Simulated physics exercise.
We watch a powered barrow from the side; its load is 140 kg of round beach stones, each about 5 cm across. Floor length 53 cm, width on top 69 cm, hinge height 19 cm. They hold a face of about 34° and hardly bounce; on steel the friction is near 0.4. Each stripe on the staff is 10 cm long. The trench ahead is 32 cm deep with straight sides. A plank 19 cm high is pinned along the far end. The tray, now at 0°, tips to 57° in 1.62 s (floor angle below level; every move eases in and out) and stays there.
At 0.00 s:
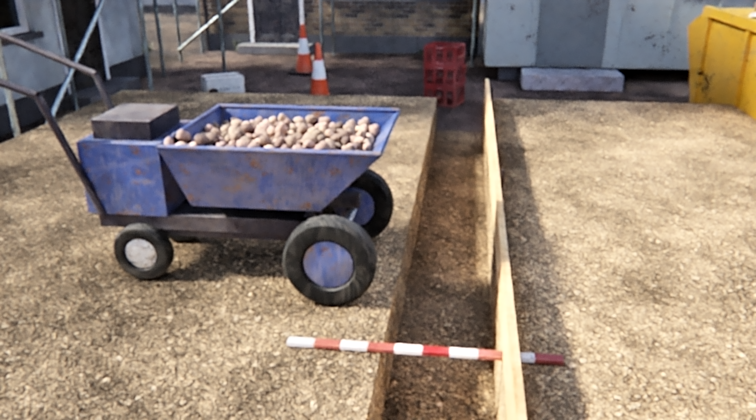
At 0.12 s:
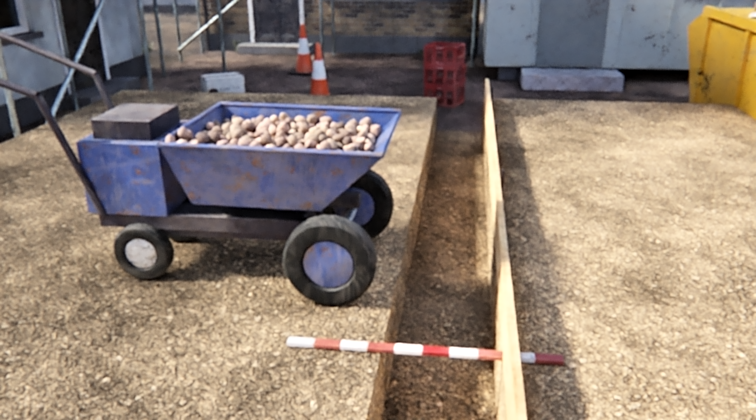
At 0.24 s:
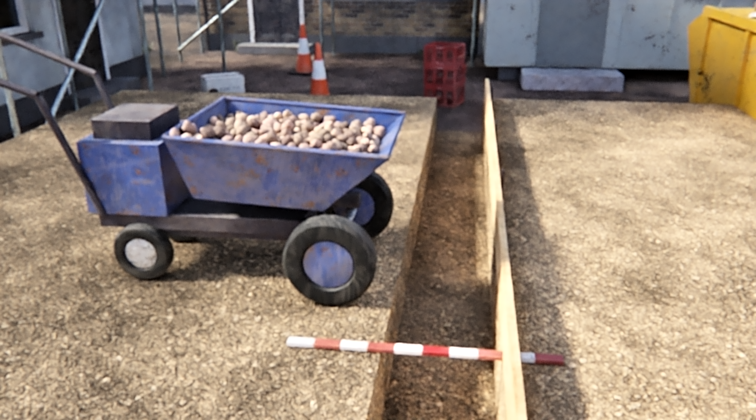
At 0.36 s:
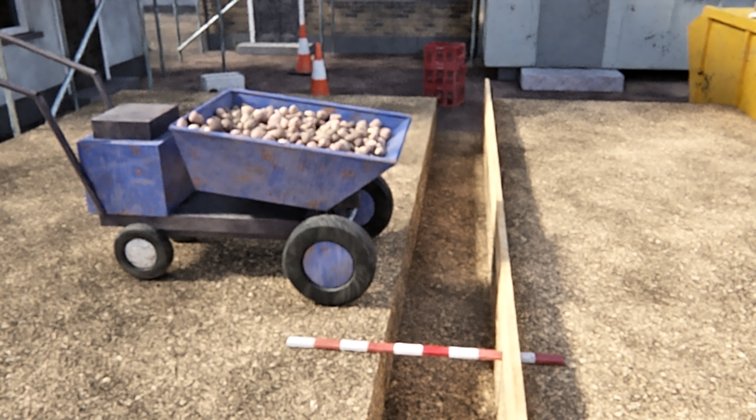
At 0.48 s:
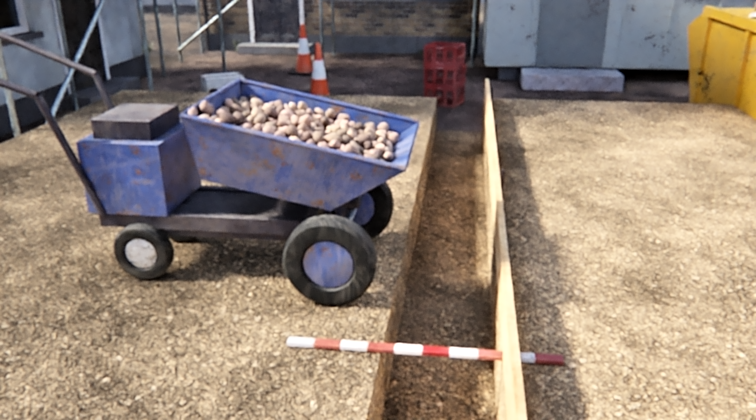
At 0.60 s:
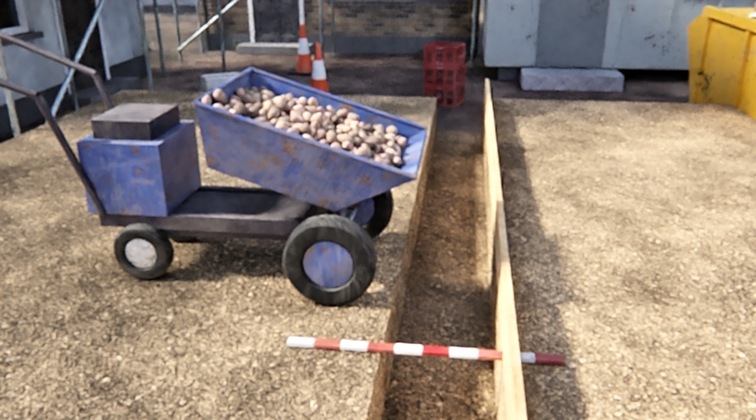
The blue tray of a wheeled barrow, loaded with round stones, slowly tilted down to the right, its back end rising, while the barrow's wheels stayed still beside a narrow board-edged trench.
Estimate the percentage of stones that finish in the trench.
Close to 79 in a hundred.
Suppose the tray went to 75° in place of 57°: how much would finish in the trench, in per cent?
In that case some 85 per cent.
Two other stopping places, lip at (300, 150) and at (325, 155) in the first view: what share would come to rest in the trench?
About 100 and 100 per cent.
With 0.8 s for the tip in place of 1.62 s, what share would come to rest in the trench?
Then about 65 per cent.
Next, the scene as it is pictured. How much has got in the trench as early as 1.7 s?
Some 30 per cent.
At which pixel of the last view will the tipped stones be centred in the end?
Around (470, 317).
After 1.2 s the floor is at 48°; 100 % in the tray; the foremost stones are at (464, 213).
After 1.7 s the floor is at 57°; 60 % in the tray, 30 % in the trench, 10 % past the trench; the foremost stones are at (568, 277).
After 2.1 s the floor is at 57°; 32 % in the tray, 48 % in the trench, 20 % past the trench; the foremost stones are at (658, 282).
After 4.0 s the floor is at 57°; 0 % in the tray, 79 % in the trench, 21 % past the trench; the foremost stones are at (730, 292).
